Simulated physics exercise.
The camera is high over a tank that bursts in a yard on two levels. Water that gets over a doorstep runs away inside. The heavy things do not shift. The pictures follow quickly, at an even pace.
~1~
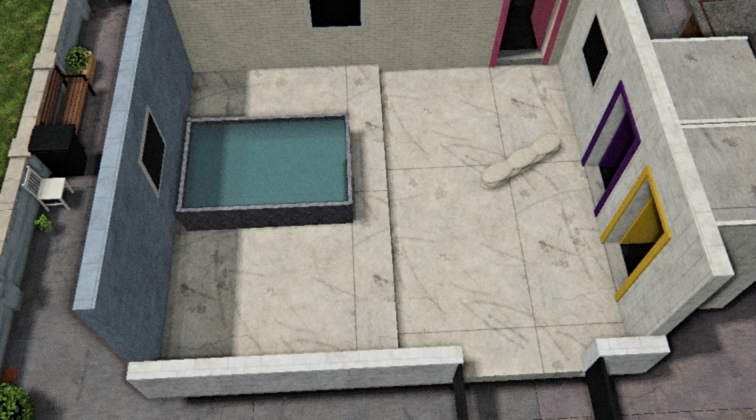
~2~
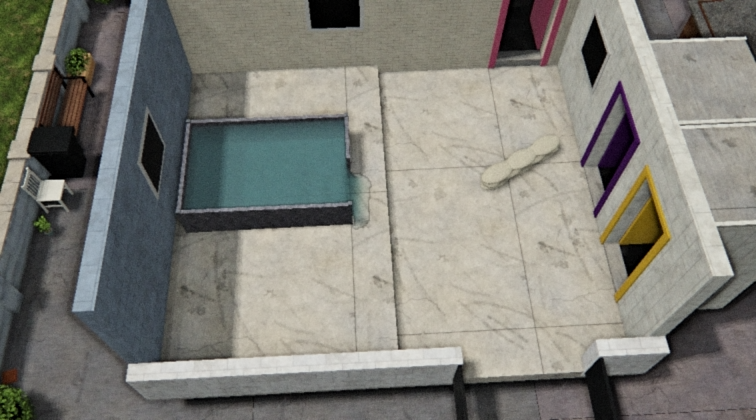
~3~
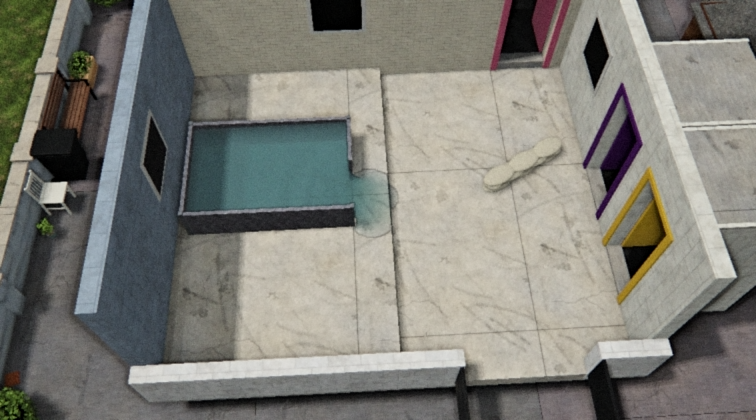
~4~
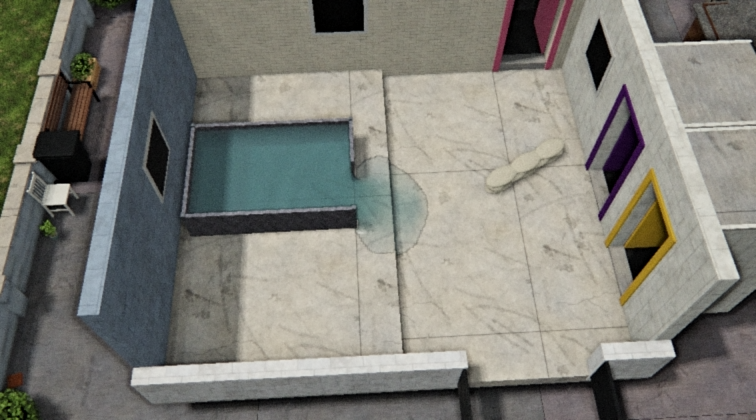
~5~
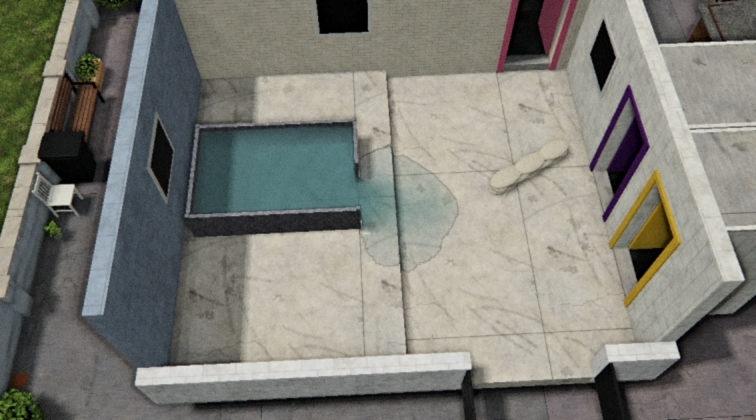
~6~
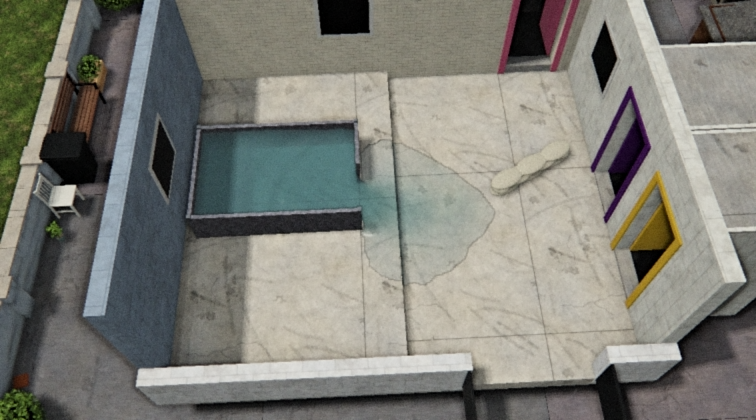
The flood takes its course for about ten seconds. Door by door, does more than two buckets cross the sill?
In the end: The purple door takes more than that; the yellow door takes more than that; the pink door stays under that.
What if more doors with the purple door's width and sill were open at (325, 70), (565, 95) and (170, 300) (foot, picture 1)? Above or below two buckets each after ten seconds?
In that order: Is under, goes over, keeps below it.
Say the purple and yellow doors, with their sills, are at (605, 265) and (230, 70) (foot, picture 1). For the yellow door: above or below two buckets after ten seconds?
Then: Yellow stays under.
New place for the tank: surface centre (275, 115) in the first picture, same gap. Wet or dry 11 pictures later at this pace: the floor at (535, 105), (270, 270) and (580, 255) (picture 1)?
One after the other: Awash, not flooded, covered.
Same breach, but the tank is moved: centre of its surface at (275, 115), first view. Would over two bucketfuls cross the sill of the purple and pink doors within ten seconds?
My reading: The purple door takes less; the pink door keeps below it.
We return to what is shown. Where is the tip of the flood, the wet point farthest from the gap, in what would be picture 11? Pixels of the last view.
Near (596, 214).
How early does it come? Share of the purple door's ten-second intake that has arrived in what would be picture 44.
Some 80 per cent.
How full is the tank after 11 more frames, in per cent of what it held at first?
Close to 70 %.
A moment on, water covers 25 % of the floor; the purple door not reached, the yellow door not reached, the pink door not reached.
Next, water covers 45 % of the floor; the purple door under two buckets in, the yellow door under two buckets in, the pink door not reached.
Then, water covers 50 % of the floor; the purple door over two buckets in, the yellow door over two buckets in, the pink door wet at the sill, nothing in.
Later, water covers 55 % of the floor; the purple door over two buckets in, the yellow door far over two buckets in, the pink door wet at the sill, nothing in.
In the end, water covers 55 % of the floor; the purple door over two buckets in, the yellow door far over two buckets in, the pink door wet at the sill, nothing in.
